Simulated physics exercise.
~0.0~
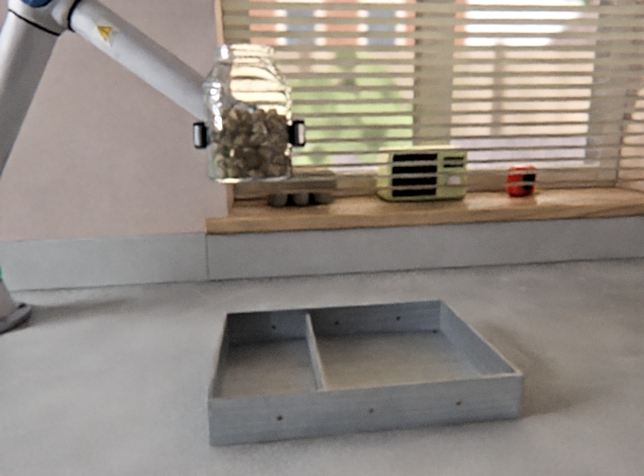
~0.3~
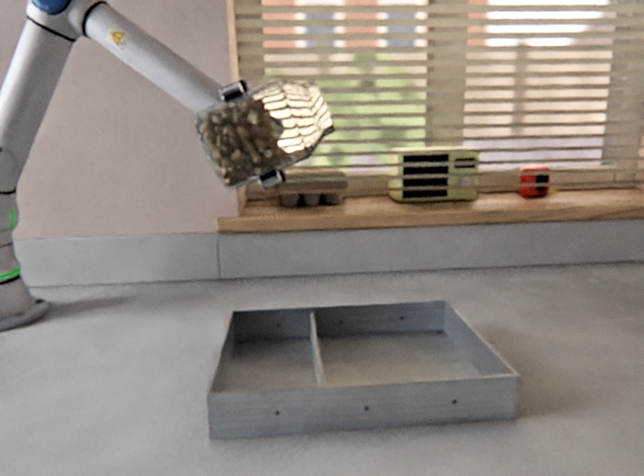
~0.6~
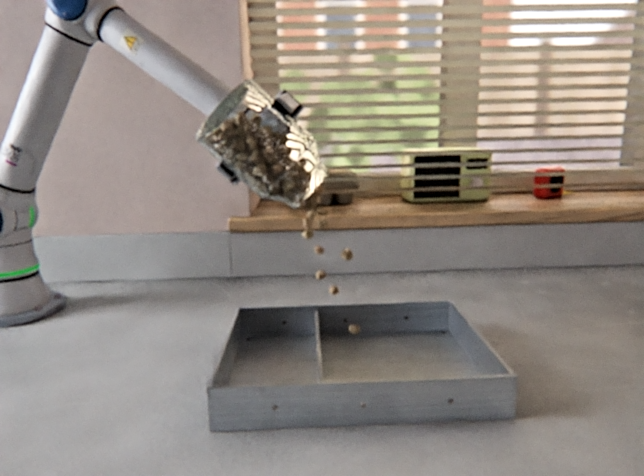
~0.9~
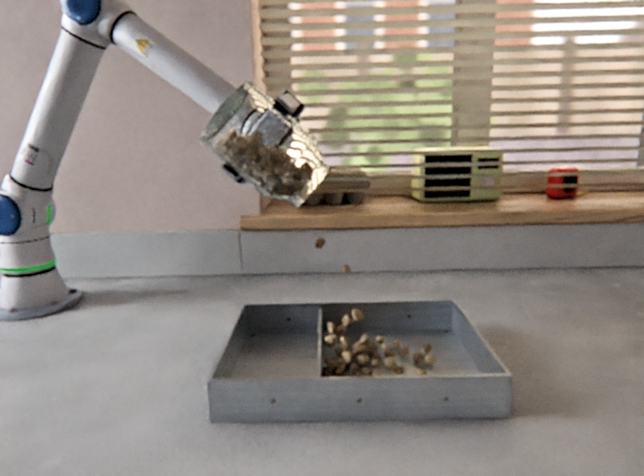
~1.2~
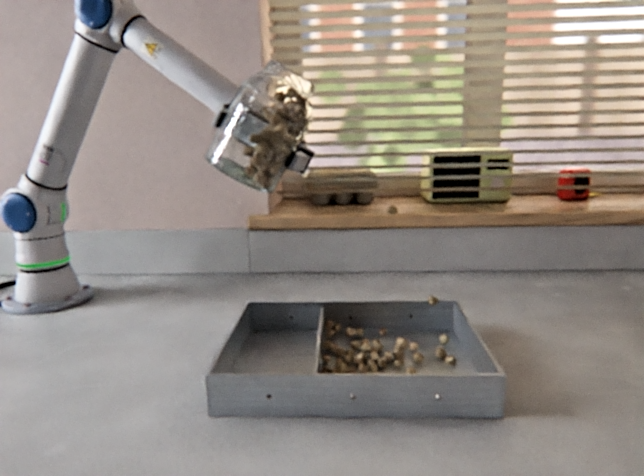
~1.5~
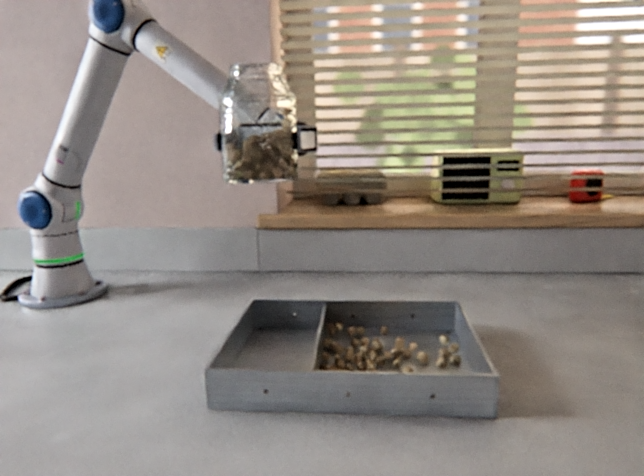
On a grey surface by a window with blinds, a robot arm tips a clear jar of small pebbles over a divided grey tray, spilling some into the right-hand section, then turns the jar upright with many pebbles still inside and the left section empty.
